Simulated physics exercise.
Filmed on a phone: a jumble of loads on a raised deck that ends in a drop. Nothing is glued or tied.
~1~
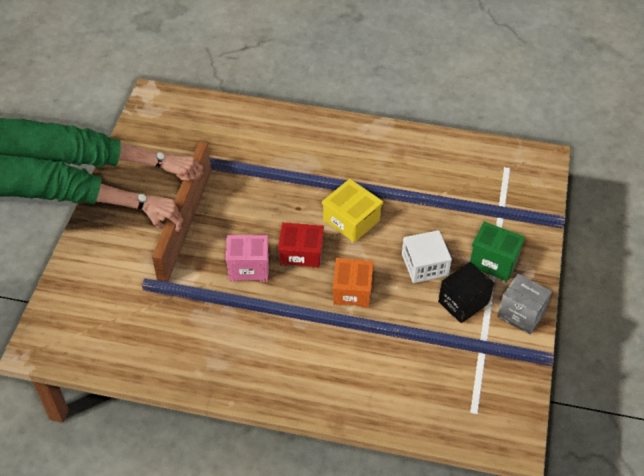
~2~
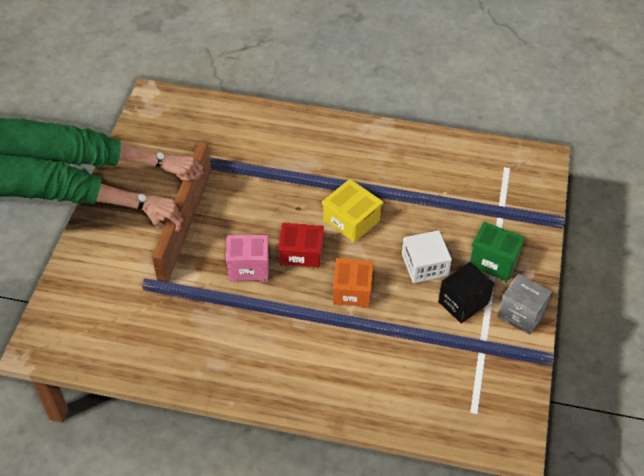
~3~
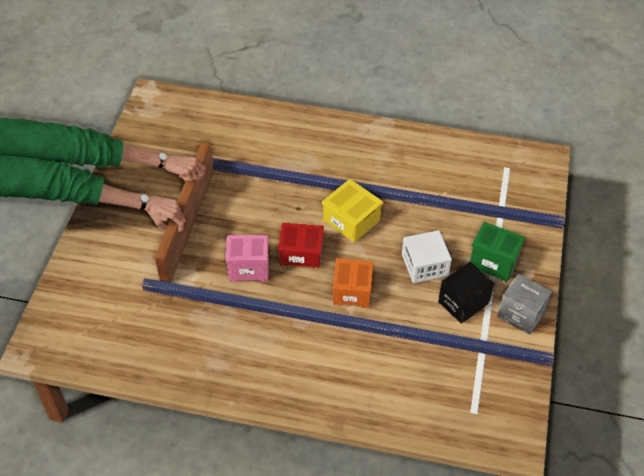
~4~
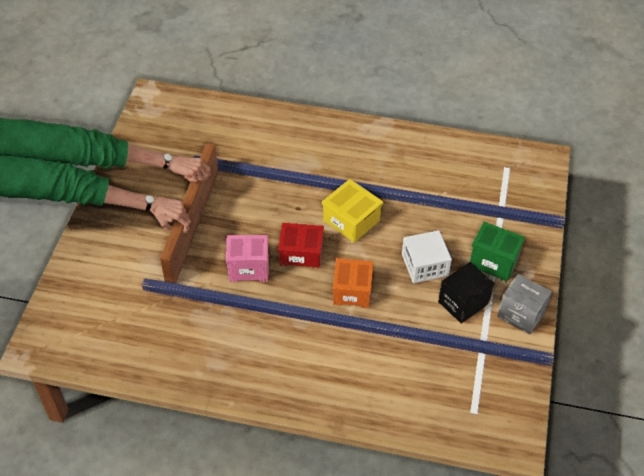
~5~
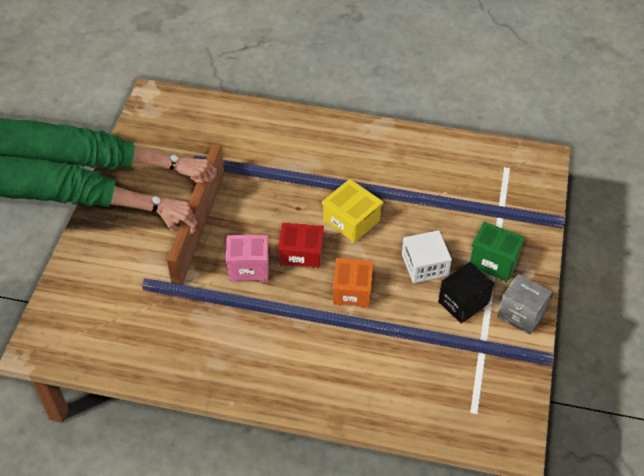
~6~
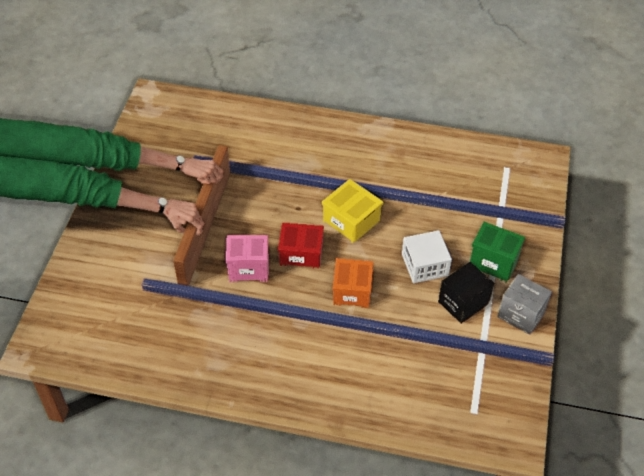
Hands in green sleeves sliding a wooden plank slightly right between blue rails toward colourful boxes sitting still on a table.
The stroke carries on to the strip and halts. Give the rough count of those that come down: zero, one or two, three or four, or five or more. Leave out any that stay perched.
The number that fall off is three or four.
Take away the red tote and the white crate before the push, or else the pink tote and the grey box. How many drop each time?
The counts: 2 and 1.
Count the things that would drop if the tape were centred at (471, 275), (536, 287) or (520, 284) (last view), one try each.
The counts: 3, 6 and 5.
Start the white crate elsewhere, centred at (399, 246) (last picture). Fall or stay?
The white crate stays on.
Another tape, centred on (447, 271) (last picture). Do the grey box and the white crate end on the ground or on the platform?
The grey box is lost, the white crate does not fall.
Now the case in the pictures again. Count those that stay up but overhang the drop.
The number is 2.
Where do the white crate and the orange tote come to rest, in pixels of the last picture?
About (548, 276), and the other about (549, 322).
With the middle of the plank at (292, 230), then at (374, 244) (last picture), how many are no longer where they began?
At the one place 2, at the other 6.
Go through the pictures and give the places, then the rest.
In the first picture, grey box (524, 304); green tote (496, 252); black box (466, 292); plank (184, 211); tape (492, 279).
In the second picture, green tote (496, 253); white crate (426, 257).
In the third picture, black box (466, 293); red tote (301, 246).
In the fourth picture, grey box (524, 305); yellow tote (352, 212).
In the fifth picture, green tote (496, 253); pink tote (248, 259).
In the sixth picture, grey box (524, 305); green tote (496, 253); black box (466, 293); plank (204, 215); tape (492, 279).
Soon after, none off yet; grey box at rest near (524, 305); green tote at rest near (496, 253); black box at rest near (466, 293).
By the end, the number that fall off is three or four; fallen, black box, green tote and grey box.
